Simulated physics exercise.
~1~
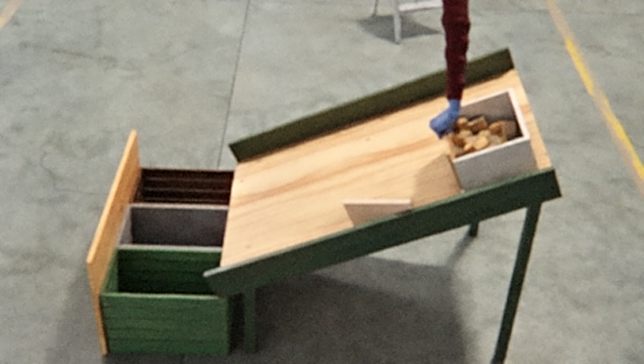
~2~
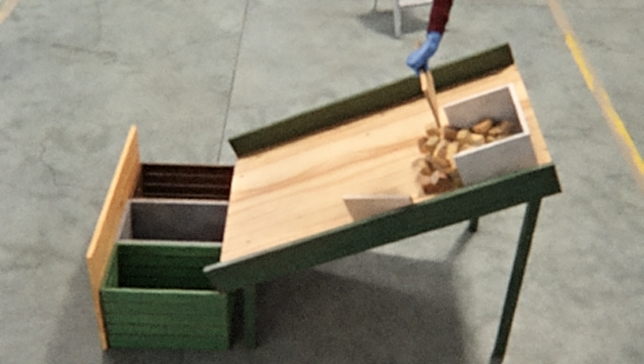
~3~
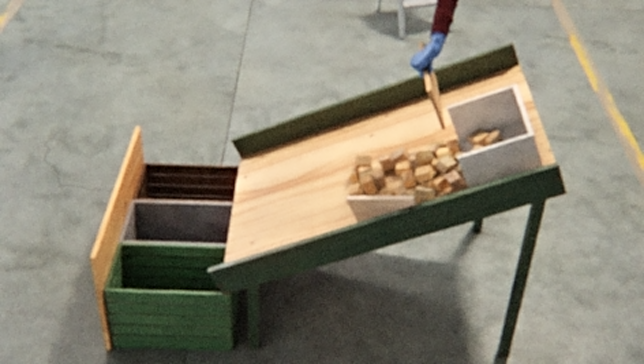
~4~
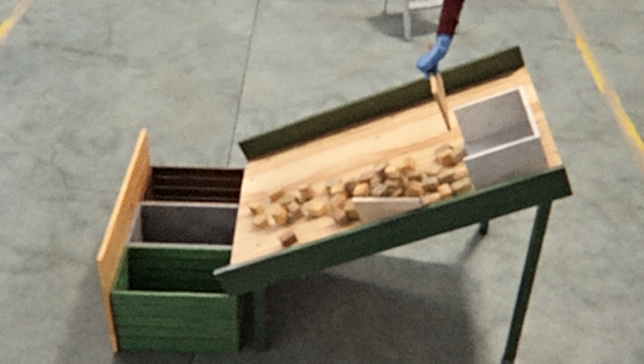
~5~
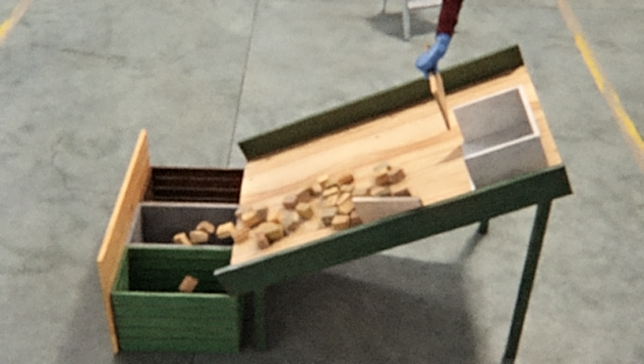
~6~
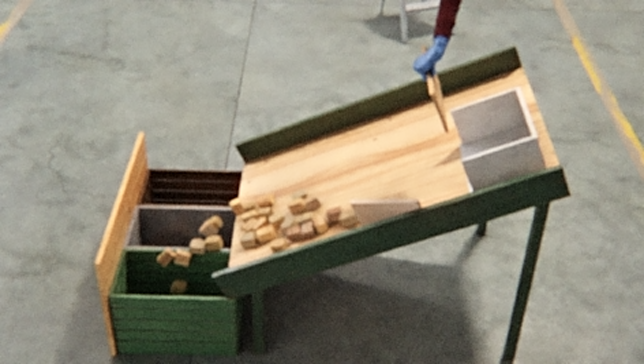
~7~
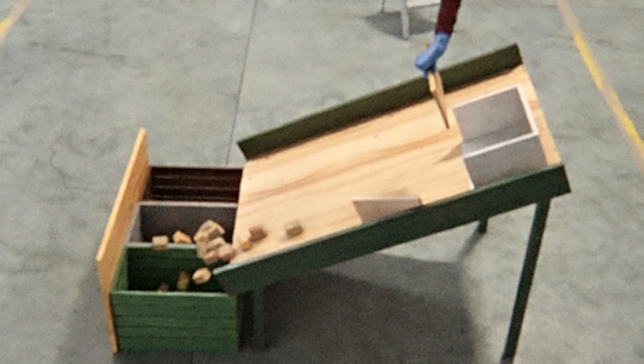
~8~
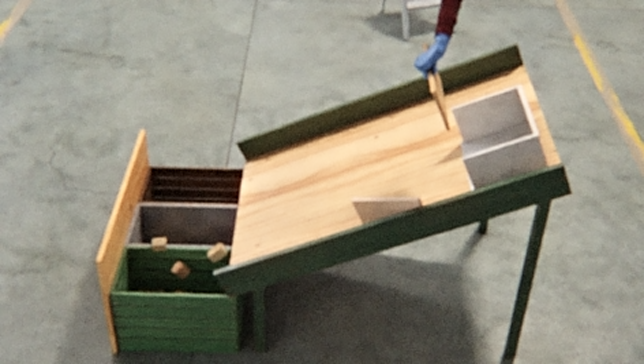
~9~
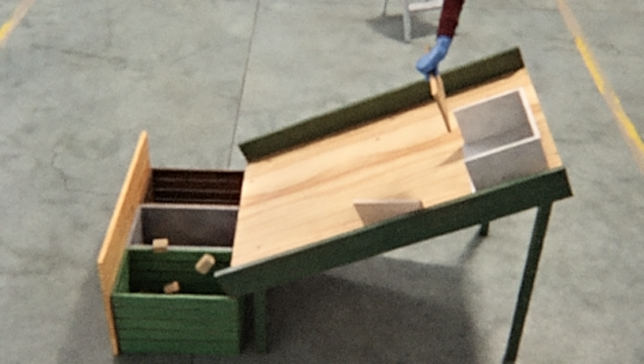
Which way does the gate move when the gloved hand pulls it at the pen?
The gate moves up, and the wooden blocks then spill out of the pen onto the sloping table.
